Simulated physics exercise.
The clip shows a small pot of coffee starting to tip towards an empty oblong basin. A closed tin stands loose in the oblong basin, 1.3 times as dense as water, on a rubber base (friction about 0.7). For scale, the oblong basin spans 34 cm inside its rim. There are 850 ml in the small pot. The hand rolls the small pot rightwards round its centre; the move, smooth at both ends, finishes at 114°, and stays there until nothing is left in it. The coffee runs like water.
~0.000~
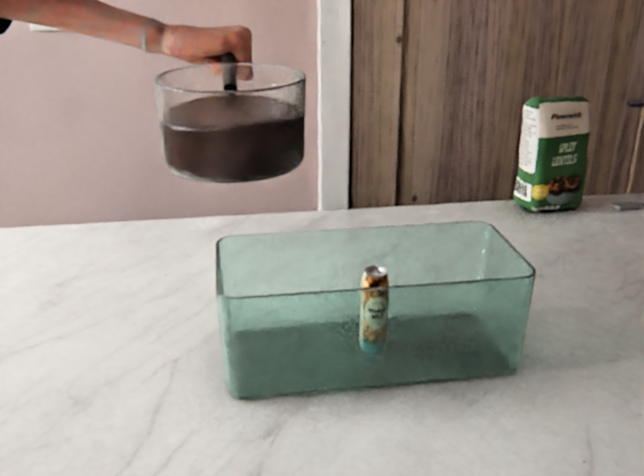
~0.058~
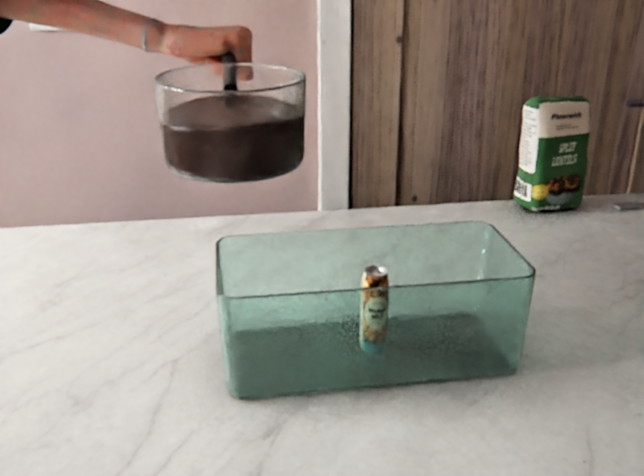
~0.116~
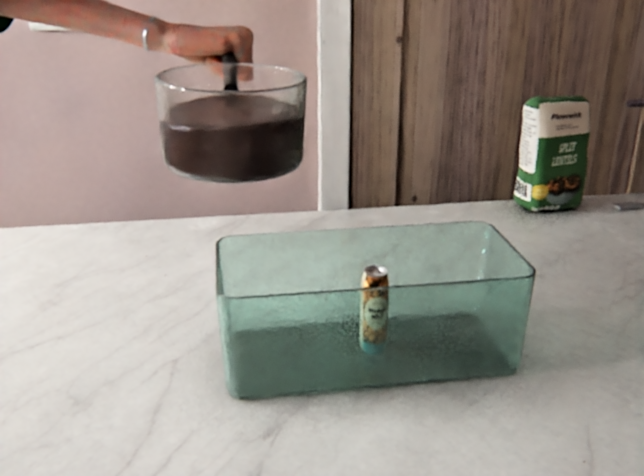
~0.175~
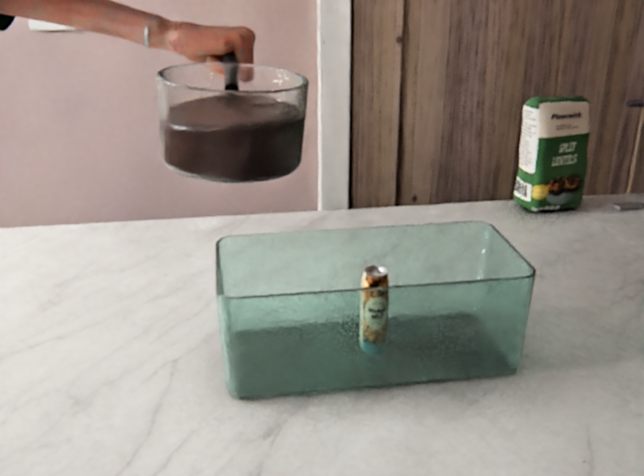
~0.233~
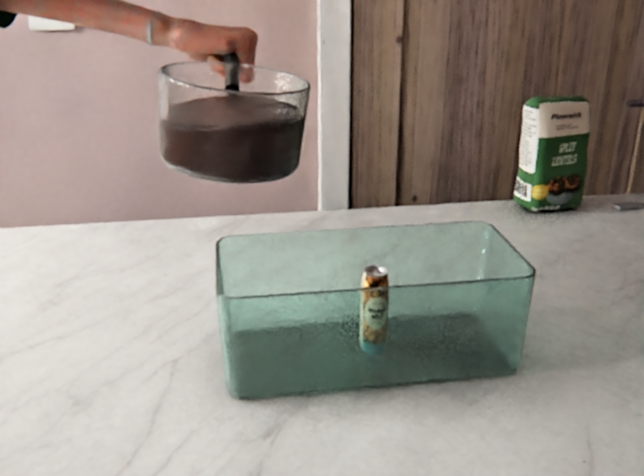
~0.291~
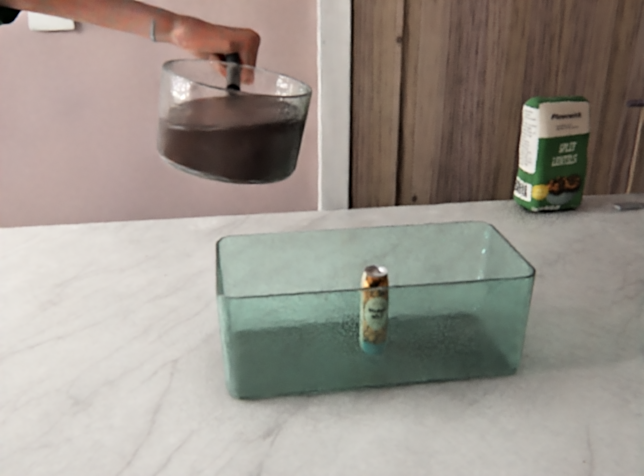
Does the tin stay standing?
It stays up.
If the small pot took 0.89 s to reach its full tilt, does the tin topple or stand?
The tin falls.
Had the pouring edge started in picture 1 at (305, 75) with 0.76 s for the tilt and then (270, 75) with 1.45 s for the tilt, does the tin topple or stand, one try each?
First it falls; then it remains upright.
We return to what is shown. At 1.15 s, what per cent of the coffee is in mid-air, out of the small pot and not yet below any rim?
Some 14 per cent.
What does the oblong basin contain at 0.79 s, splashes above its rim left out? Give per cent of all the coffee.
About 4 per cent.
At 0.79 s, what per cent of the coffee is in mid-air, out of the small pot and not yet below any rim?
Near 22 in a hundred.
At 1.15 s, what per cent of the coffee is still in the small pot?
About 14 per cent.
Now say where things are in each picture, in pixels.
In the first frame, tilt 0°; pouring edge (304, 76); surface from (162, 113) to (301, 107); the oblong basin's rim runs from (217, 267) to (512, 248); the tin's top is at (375, 274).
In the second frame, tilt 0°; pouring edge (304, 77); surface from (162, 112) to (301, 107).
In the third frame, tilt 2°; pouring edge (305, 79); surface from (162, 112) to (301, 107).
In the fourth frame, tilt 4°; pouring edge (306, 82); surface from (163, 112) to (301, 107).
In the fifth frame, tilt 7°; pouring edge (308, 86); surface from (163, 112) to (302, 108).
In the sixth frame, tilt 11°; pouring edge (310, 91); surface from (162, 112) to (302, 108).
By 0.79 s the tilt is 65° and 74 per cent is still to pour; the tin stands where it began.
By 1.15 s the tilt is 103° and 14 per cent is still to pour; the tin stands where it began.
By 1.53 s the tilt is 114° and 0 per cent is still to pour; the tin stands where it began.
By 1.95 s the tilt is 114° and 0 per cent is still to pour; the tin stands where it began.
At rest the tin stands where it began.
